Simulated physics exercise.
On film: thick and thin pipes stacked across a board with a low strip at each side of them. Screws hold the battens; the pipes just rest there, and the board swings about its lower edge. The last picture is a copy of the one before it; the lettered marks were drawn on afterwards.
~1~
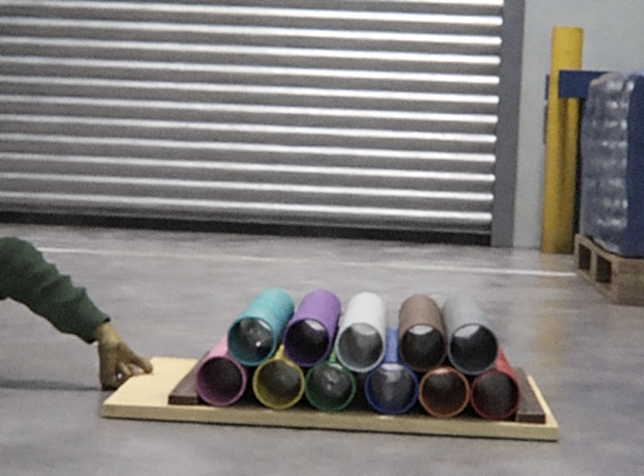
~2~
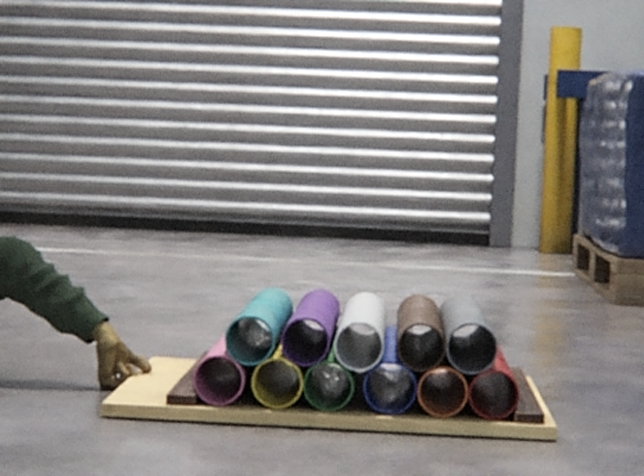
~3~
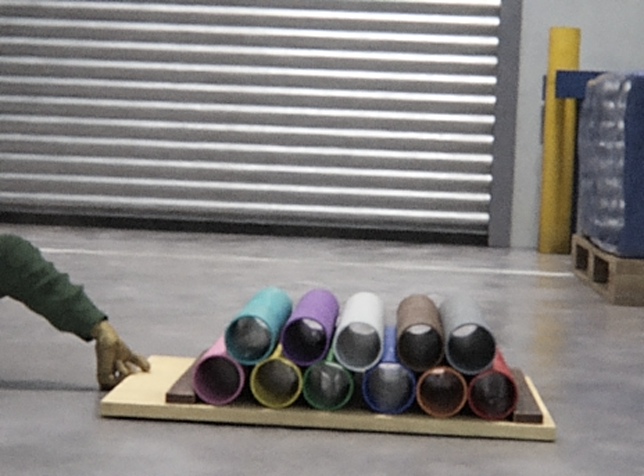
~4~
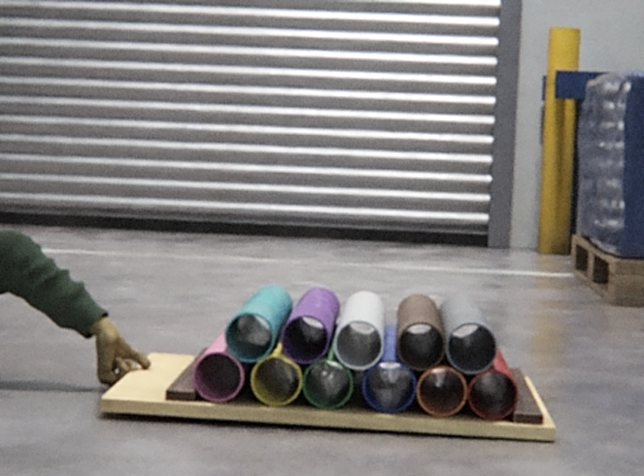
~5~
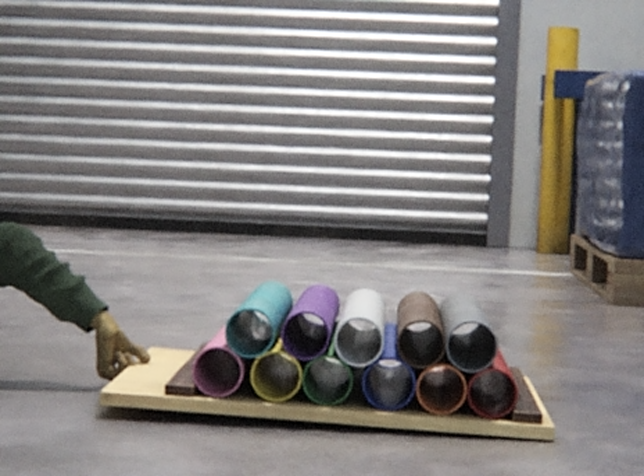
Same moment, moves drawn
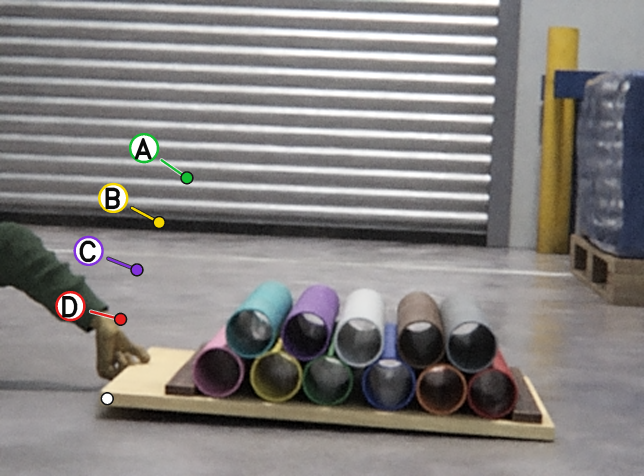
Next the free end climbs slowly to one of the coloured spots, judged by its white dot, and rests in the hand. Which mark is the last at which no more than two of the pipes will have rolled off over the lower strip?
It can be raised to B.
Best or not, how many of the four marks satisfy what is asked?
The number is three.
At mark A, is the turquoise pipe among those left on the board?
No.
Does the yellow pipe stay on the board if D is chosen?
Yes.
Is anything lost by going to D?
No, at D.
On the marked copy, A at (187, 178); B at (159, 223); C at (137, 270); D at (121, 319); the white dot at (107, 398).
With B. Early on, board at 16°.
Further on, board at 25°.
At the end, board at 25°, none over the low batten.
As for the rest, A eleven over the low batten; C none over the low batten; D none over the low batten.
